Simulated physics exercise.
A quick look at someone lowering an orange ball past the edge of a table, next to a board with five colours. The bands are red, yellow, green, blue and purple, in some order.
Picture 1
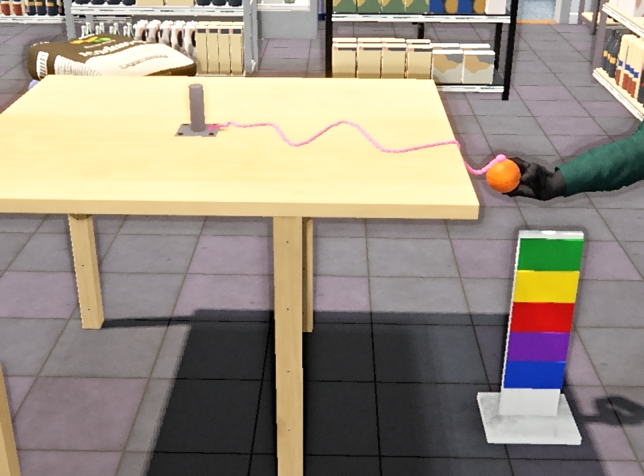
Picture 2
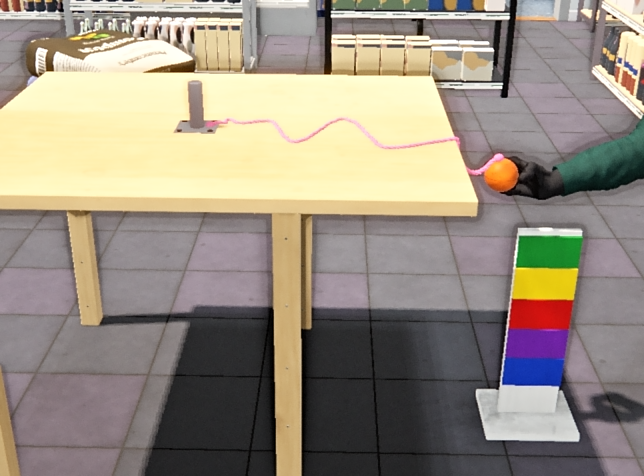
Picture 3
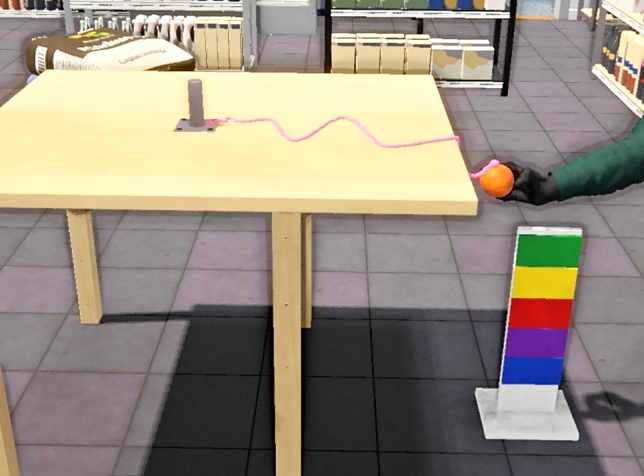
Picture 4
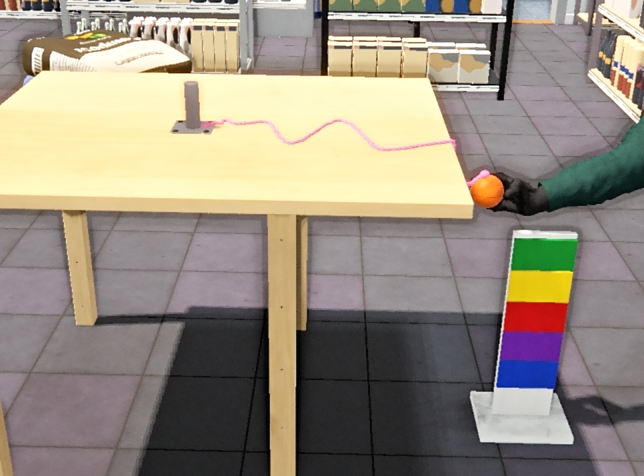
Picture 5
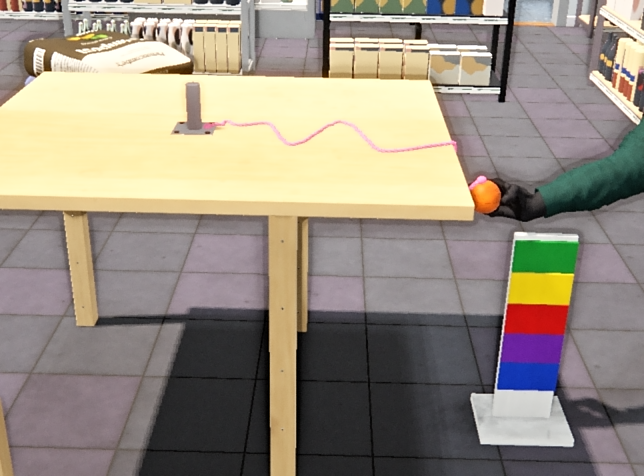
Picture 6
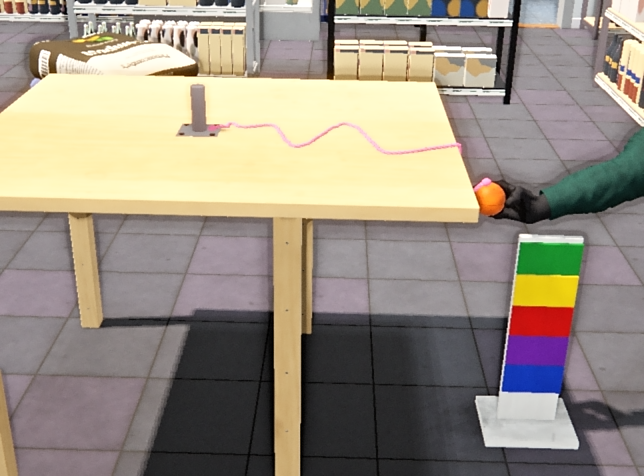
In a shop with stocked shelves, a dark-gloved hand holds an orange ball, tied by a wavy pink cord to a post on a wooden table, and moves it slightly left and down above a colour-banded stand.
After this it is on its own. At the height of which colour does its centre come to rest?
The blue one.
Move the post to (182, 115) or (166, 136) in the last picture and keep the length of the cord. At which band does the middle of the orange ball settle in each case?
One after the other, purple; purple.
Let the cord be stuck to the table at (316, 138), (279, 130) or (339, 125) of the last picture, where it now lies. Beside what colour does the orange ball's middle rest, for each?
One after the other, red; purple; yellow.
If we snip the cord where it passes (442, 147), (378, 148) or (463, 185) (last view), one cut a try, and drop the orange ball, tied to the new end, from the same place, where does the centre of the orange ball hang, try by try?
The places are (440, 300), (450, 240) and (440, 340).
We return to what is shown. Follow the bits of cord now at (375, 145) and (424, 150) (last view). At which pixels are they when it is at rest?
The first at (451, 214), the second at (446, 270).
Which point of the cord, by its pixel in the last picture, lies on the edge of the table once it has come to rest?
That spot is around (344, 124).
A little later, ball near (430, 368); level with blue.
Next, ball near (436, 371); level with blue.
When it is over, ball near (435, 372); level with blue. The cord holds its middle at blue.
